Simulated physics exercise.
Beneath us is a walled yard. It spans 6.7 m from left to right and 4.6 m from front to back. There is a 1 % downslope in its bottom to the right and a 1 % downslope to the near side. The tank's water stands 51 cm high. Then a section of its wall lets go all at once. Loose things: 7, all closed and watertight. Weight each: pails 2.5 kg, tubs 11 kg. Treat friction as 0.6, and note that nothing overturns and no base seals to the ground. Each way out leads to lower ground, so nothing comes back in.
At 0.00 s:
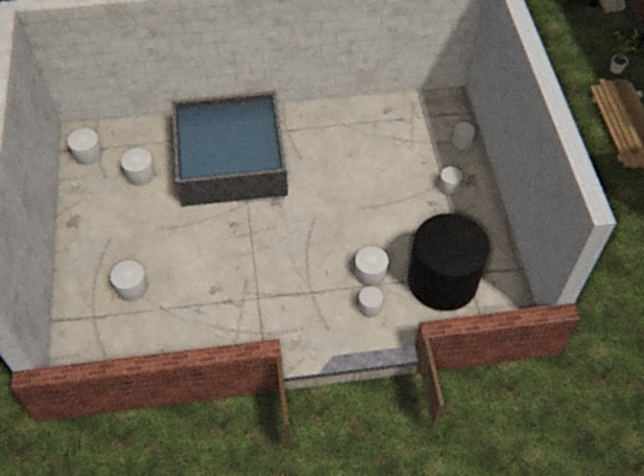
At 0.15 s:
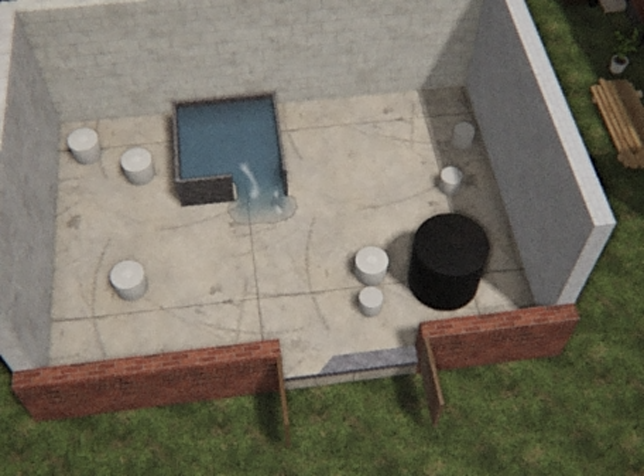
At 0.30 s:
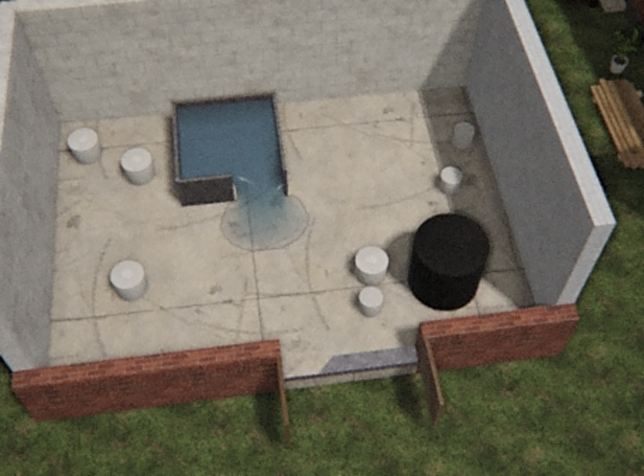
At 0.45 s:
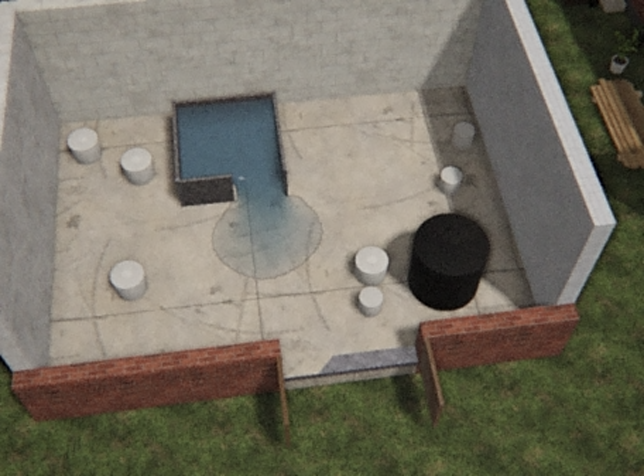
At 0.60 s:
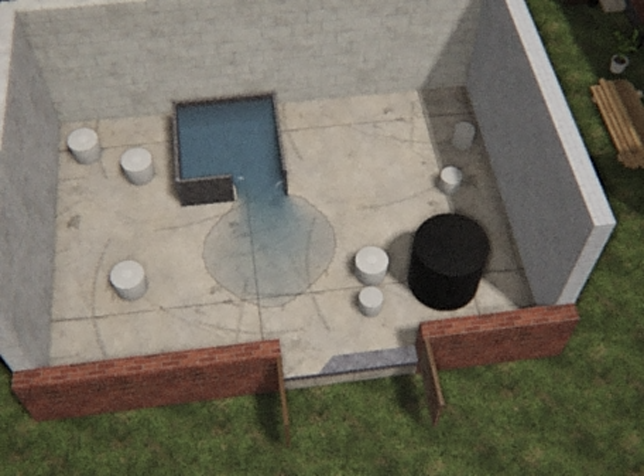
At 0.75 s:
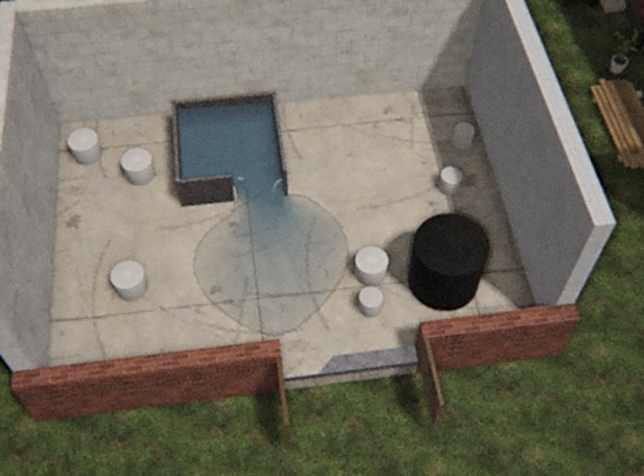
A walled yard with a pale paved floor, grey walls and a low red-brick front wall with a gap is seen from high above by a still camera. A dark-sided tank of blue water stands towards the back, with white pots scattered around and a large black cylinder at right. Water pours from the tank's front right corner and spreads forward in a widening, rounded sheet, while the pots stay put.
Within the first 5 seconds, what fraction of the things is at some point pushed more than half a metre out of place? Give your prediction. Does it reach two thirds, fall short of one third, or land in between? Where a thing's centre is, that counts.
Fewer than a third of them move that far.
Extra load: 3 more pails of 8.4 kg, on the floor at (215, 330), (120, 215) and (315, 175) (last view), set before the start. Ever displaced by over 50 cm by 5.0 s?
Above, below, below.
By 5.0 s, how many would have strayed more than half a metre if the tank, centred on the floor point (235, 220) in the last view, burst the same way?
Result: 1.
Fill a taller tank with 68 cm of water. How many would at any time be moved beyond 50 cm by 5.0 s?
2.
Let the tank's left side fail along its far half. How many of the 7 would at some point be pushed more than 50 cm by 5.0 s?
The count would be 3.
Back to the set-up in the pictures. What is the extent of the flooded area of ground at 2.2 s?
My estimate is roughly 13 m2.
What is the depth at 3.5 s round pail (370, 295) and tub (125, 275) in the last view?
Some 2 cm at the first, some 1 cm at the second.
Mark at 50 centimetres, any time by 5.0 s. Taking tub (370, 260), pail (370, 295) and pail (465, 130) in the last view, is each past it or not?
Well, in turn that's topping it, topping it, not reaching it.
After 1.1 s 0 of 7 are over 50 cm from their spots; 0 afloat.
After 2.2 s 2 of 7 are over 50 cm from their spots; 0 afloat.
After 3.5 s 2 of 7 are over 50 cm from their spots; 0 afloat.
After 5.0 s 2 of 7 are over 50 cm from their spots, and 2 have been at some point; 0 afloat.
